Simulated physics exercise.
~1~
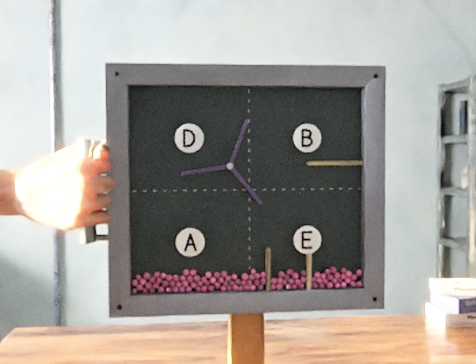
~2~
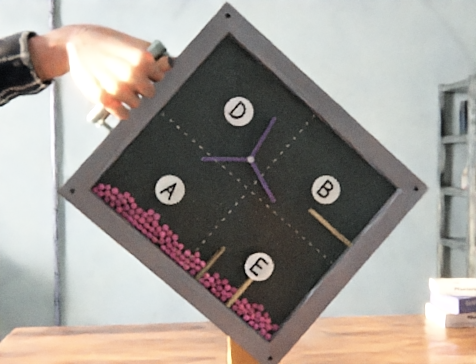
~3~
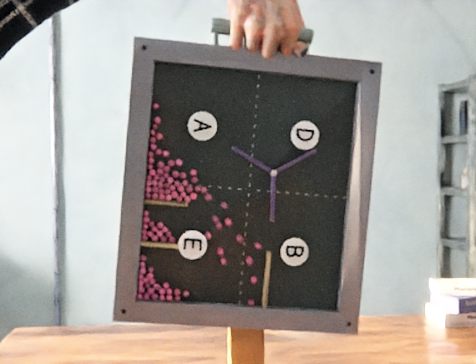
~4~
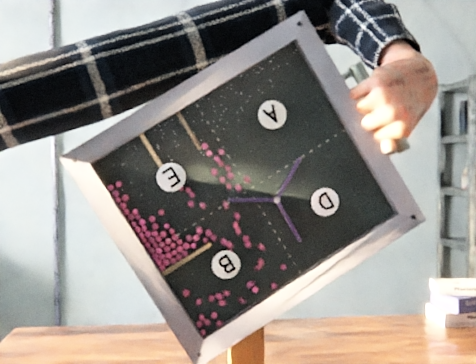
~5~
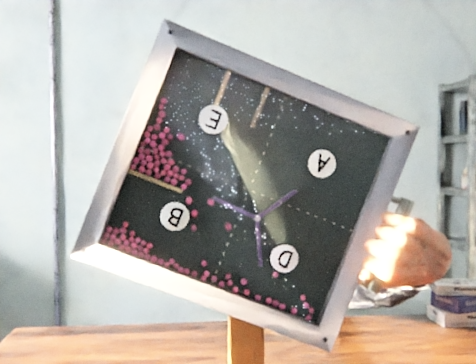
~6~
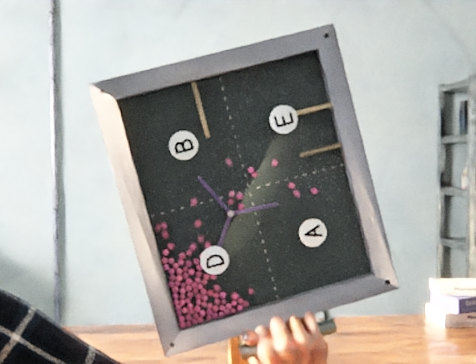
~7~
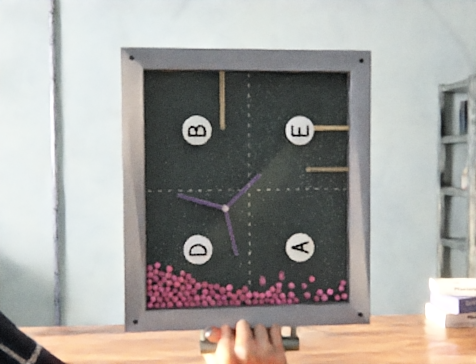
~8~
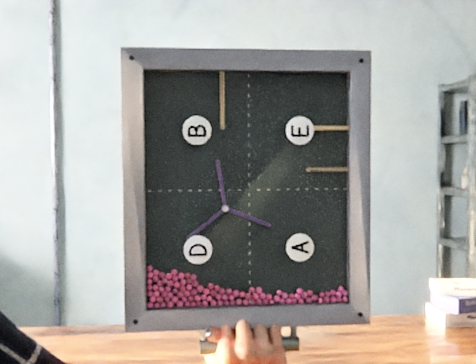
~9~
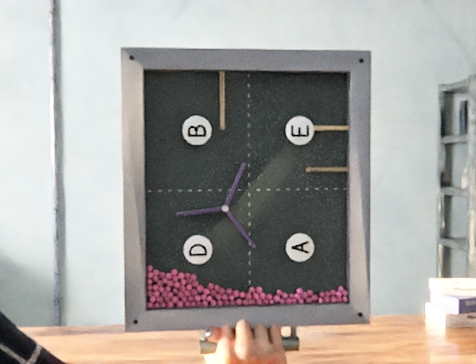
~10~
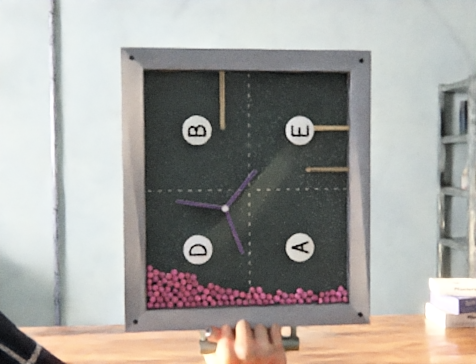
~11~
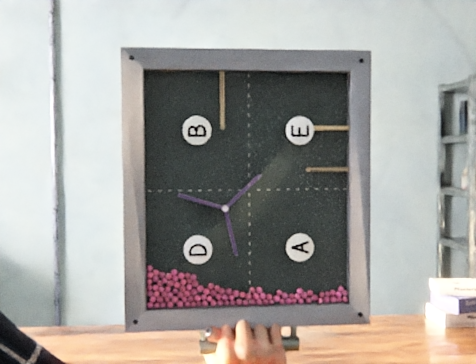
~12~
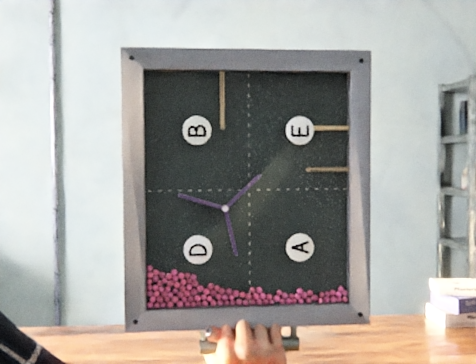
At a wooden counter, a hand turning a lettered puzzle box clockwise, pink beads spilling between quarters and settling below D and A.
